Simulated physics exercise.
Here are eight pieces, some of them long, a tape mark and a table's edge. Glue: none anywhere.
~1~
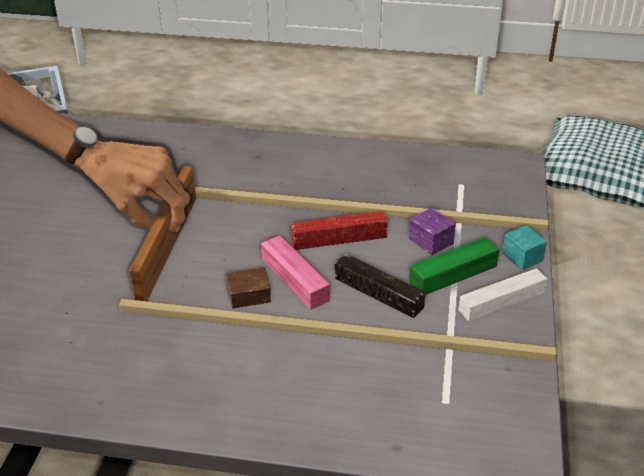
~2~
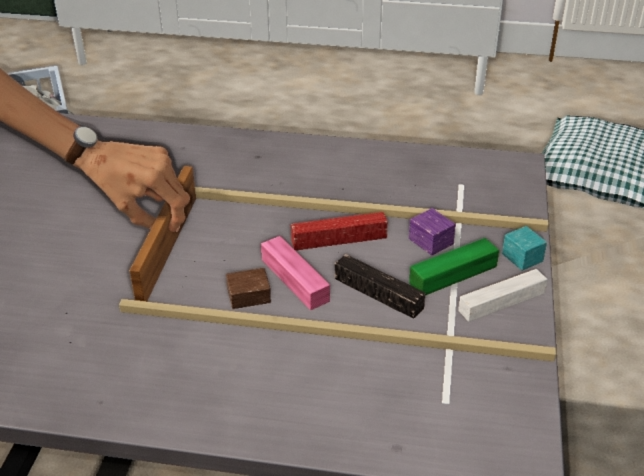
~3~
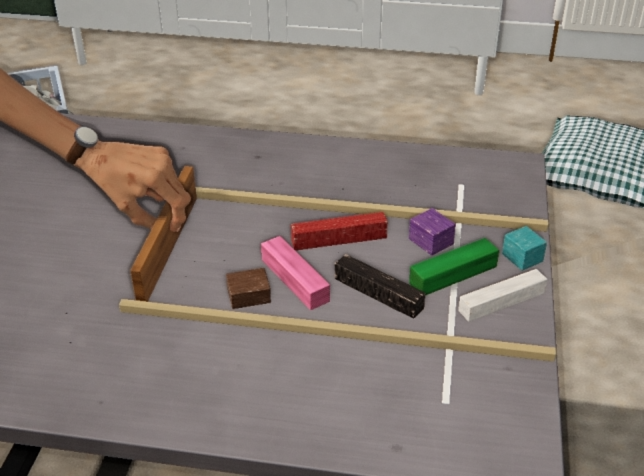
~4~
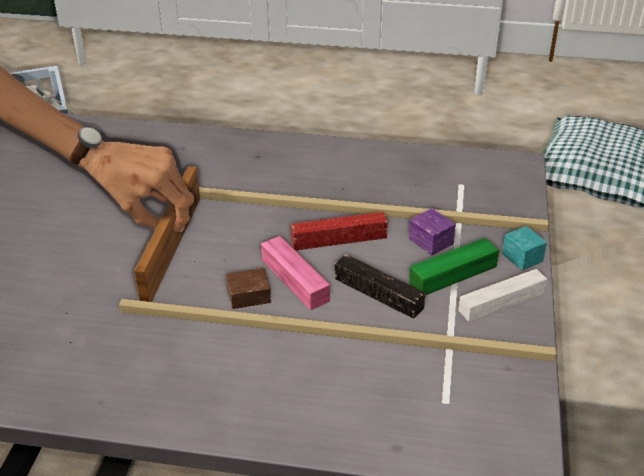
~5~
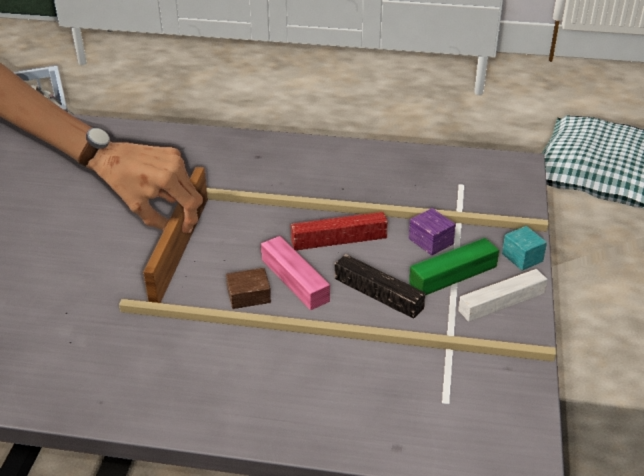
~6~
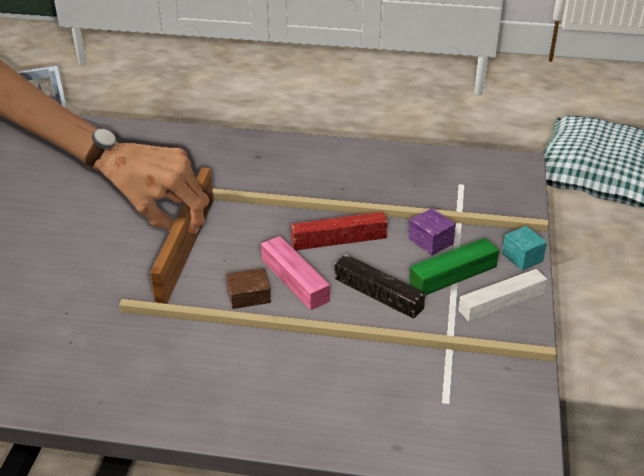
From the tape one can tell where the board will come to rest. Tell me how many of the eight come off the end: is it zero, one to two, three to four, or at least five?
It is one to two.
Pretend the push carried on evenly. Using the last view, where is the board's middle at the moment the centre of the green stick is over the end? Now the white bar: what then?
Estimated middle: (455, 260), and (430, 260) for the other.
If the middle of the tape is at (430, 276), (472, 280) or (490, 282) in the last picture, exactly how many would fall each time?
The counts: 1, 3 and 3.
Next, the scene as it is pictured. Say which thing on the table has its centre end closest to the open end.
Green stick.
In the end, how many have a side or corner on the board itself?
3 end up touching it.
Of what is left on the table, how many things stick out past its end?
The number overhanging is 1.
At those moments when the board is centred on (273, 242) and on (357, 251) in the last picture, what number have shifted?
At the first place 2, at the second 6.
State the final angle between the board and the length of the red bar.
Some 55 degrees.
Soon after, none off yet; turquoise block at rest near (524, 248); white bar at rest near (503, 295); green stick at rest near (454, 266).
By the end, the number that fall off is one or two; fallen, white bar and turquoise block.
